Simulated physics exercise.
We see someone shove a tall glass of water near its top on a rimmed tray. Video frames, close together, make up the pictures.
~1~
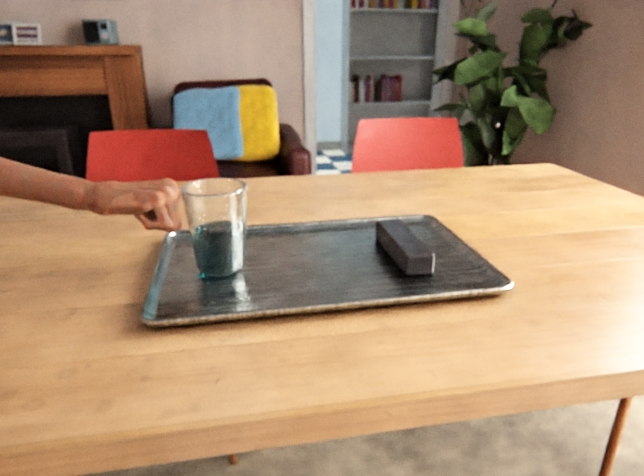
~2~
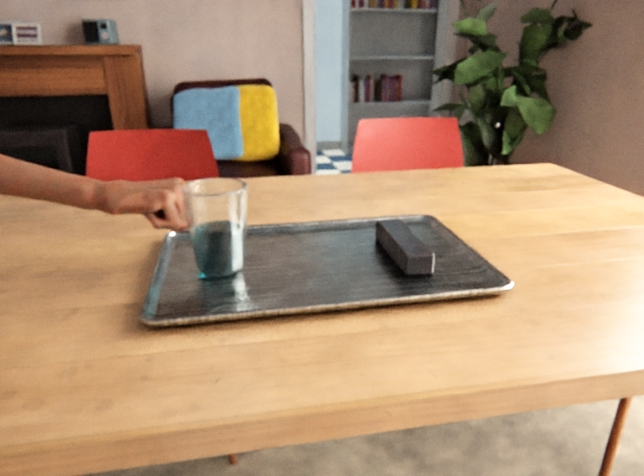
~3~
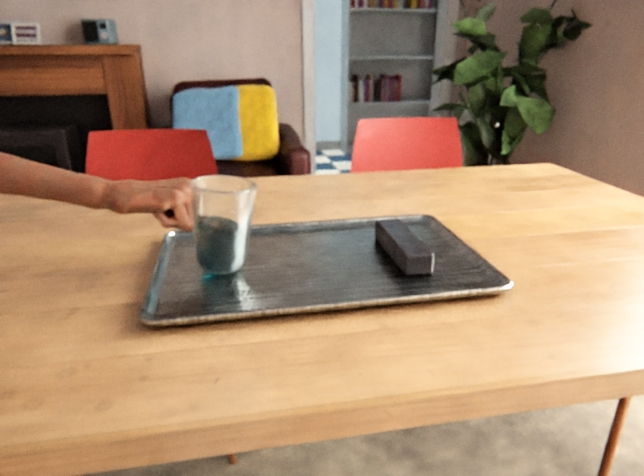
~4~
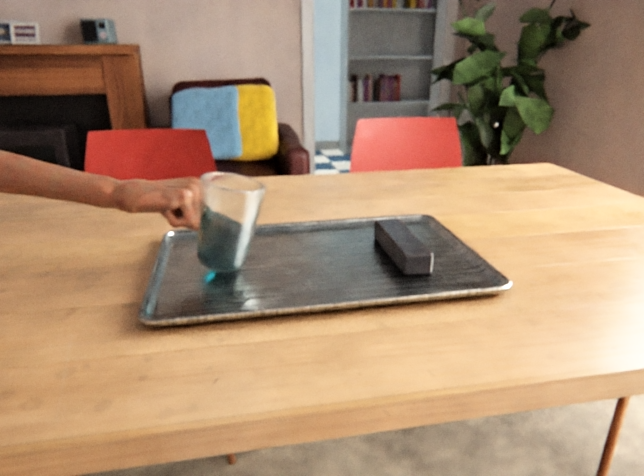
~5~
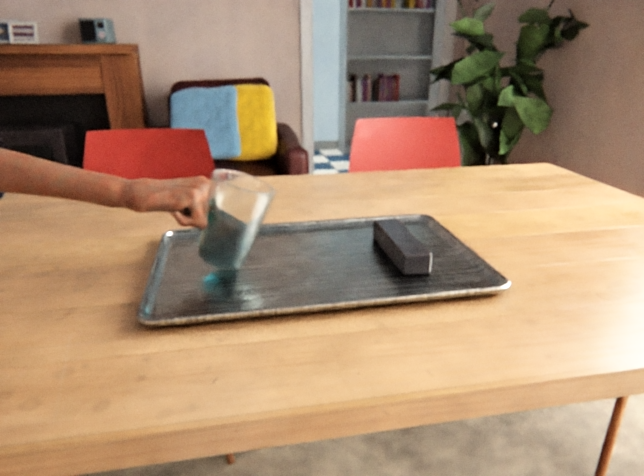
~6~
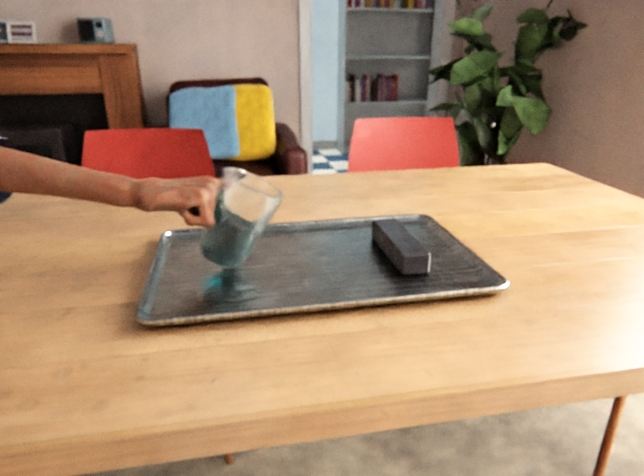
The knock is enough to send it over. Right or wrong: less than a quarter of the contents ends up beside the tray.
Right.
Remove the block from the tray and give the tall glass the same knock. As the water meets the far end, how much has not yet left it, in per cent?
45 %, roughly.
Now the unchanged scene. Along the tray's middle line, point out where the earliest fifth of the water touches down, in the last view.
Roughly the pixel (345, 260) on the tray.
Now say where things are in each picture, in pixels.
In the first frame, it leans 0°; its right rim is at (246, 186); the water meets the walls at (193, 228) and (243, 225); the tray's far rim is at (466, 245); a block is fixed to the tray further along.
In the second frame, it leans 0°; its right rim is at (246, 186); the water meets the walls at (193, 228) and (243, 225).
In the third frame, it leans 6°; its right rim is at (255, 187); the water meets the walls at (197, 216) and (244, 225).
In the fourth frame, it leans 13°; its right rim is at (264, 188); the water meets the walls at (202, 203) and (249, 227).
In the fifth frame, it leans 20°; its right rim is at (273, 191); the water meets the walls at (209, 204) and (254, 228).
In the sixth frame, it leans 27°; its right rim is at (282, 195); the water meets the walls at (211, 217) and (257, 227).
A moment on, the tall glass lies on its side and 100 per cent is in the glass, 0 on the tray and 0 above or beyond its rim.
Next, the tall glass lies on its side and 59 per cent is in the glass, 26 on the tray and 15 above or beyond its rim.
Then the tall glass lies on its side and 28 per cent is in the glass, 36 on the tray and 36 above or beyond its rim.
Later the tall glass lies on its side and 16 per cent is in the glass, 68 on the tray and 16 above or beyond its rim.
Finally, 86 per cent is held by tray and glass, 14 is off the tray.
